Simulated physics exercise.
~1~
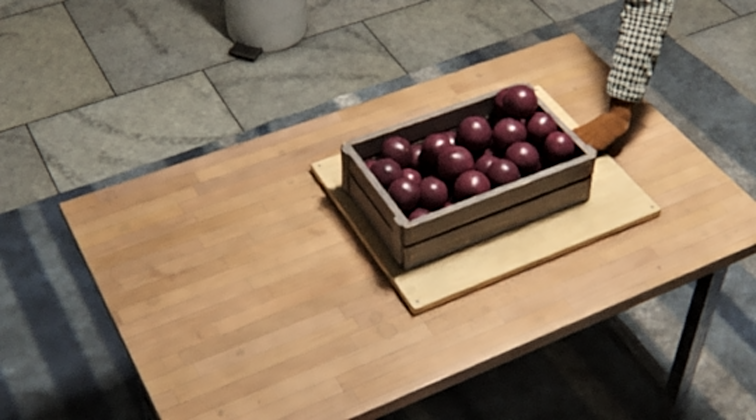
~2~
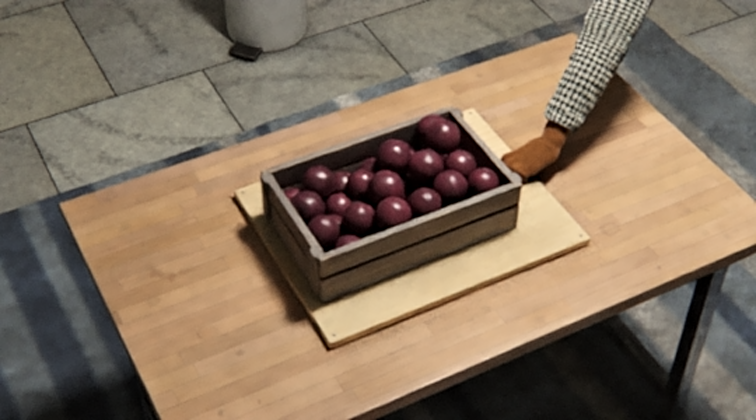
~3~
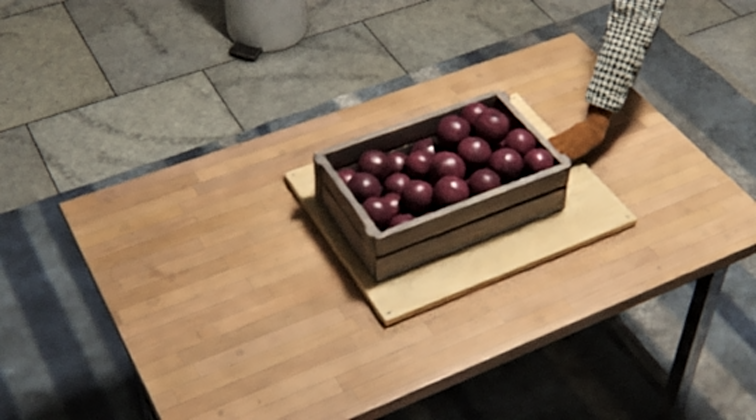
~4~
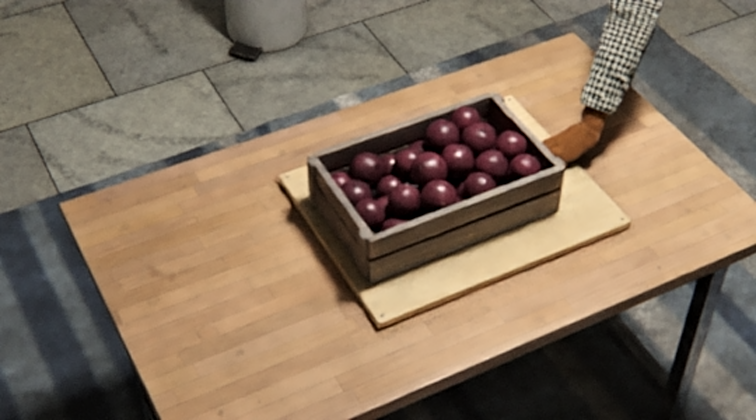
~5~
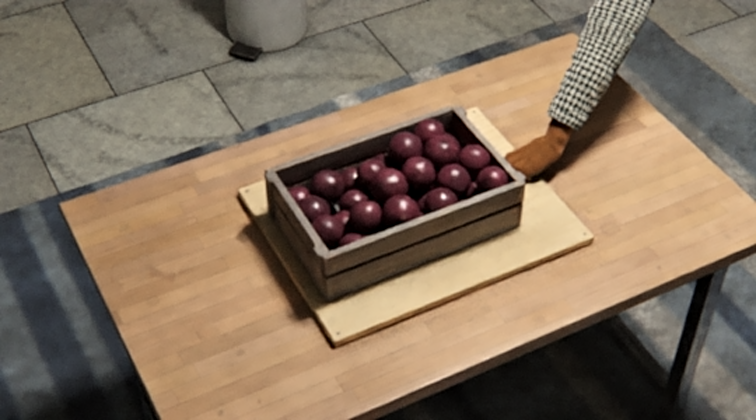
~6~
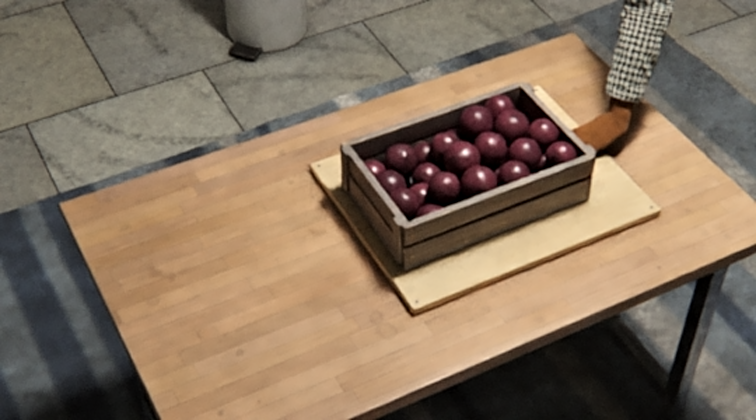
In this clip, a hand in a checked sleeve moves a board carrying a grey crate of dark red onions left across a wooden table, then right, left again, and back right to where it began, with the onions shifting but staying inside the crate.
